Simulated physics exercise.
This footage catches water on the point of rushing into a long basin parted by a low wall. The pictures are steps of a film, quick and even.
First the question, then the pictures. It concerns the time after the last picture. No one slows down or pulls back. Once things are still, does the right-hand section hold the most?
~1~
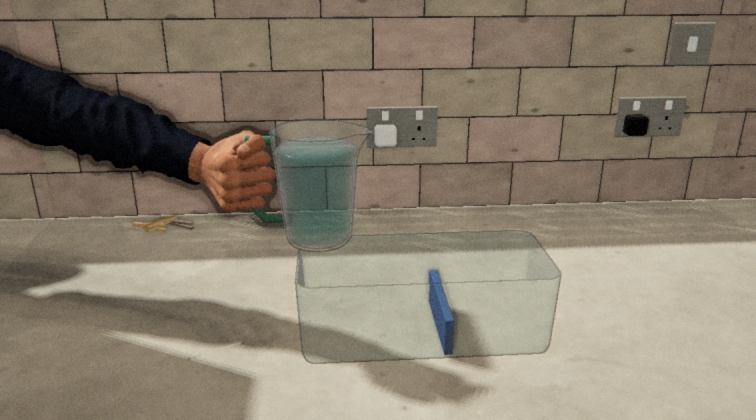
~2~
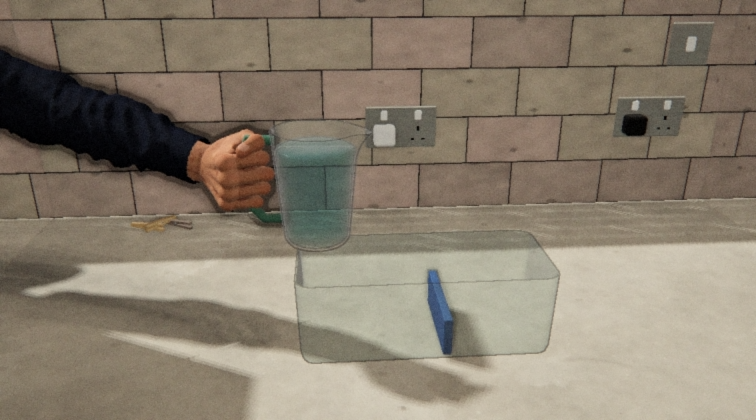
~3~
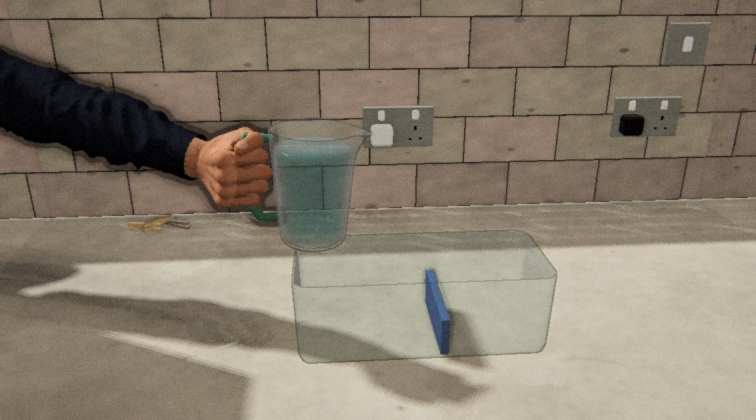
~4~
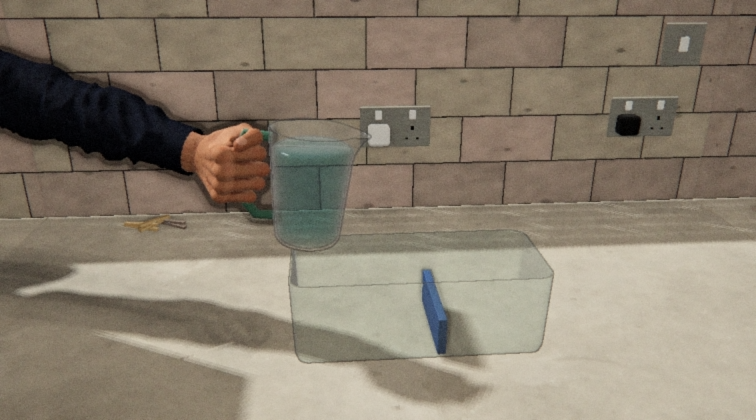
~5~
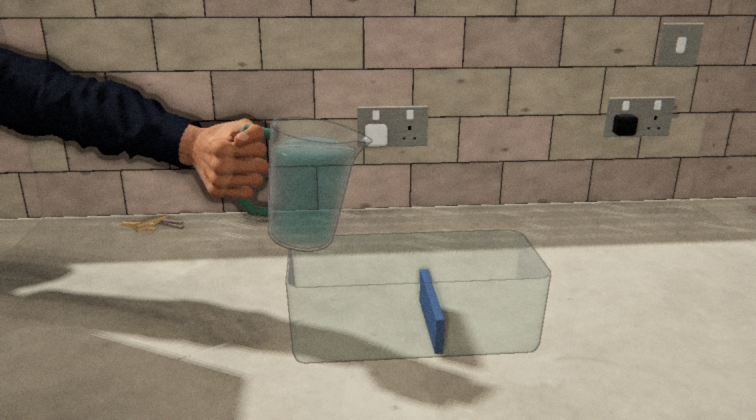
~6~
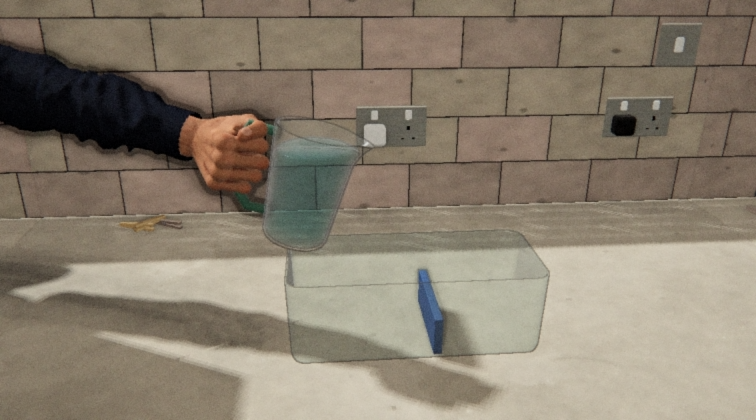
No, the left-hand section does.
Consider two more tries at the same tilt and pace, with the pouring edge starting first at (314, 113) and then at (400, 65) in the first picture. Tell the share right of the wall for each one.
The first start gives some 5 %, the second some 90 %.
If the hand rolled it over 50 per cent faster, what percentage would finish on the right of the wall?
About 10 %.
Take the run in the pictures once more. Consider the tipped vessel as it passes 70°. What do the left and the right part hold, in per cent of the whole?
Split is about 5 % to the left and 0 % to the right.
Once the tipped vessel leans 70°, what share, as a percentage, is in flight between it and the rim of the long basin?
I'd put it near 15 per cent.
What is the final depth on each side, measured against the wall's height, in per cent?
Levels: Left around 50 per cent, right around 10 per cent.
A moment on, the tilt is 70° and 80 per cent is still to pour, 4 is left of the wall and 2 right of it.
Next, the tilt is 100° and 33 per cent is still to pour, 45 is left of the wall and 11 right of it.
Then the tilt is 103° and 3 per cent is still to pour, 81 is left of the wall and 11 right of it.
Later the tilt is 103° and 0 per cent is still to pour, 87 is left of the wall and 12 right of it.
Finally, 87 per cent lies left of the wall, 12 right of it and 2 outside.
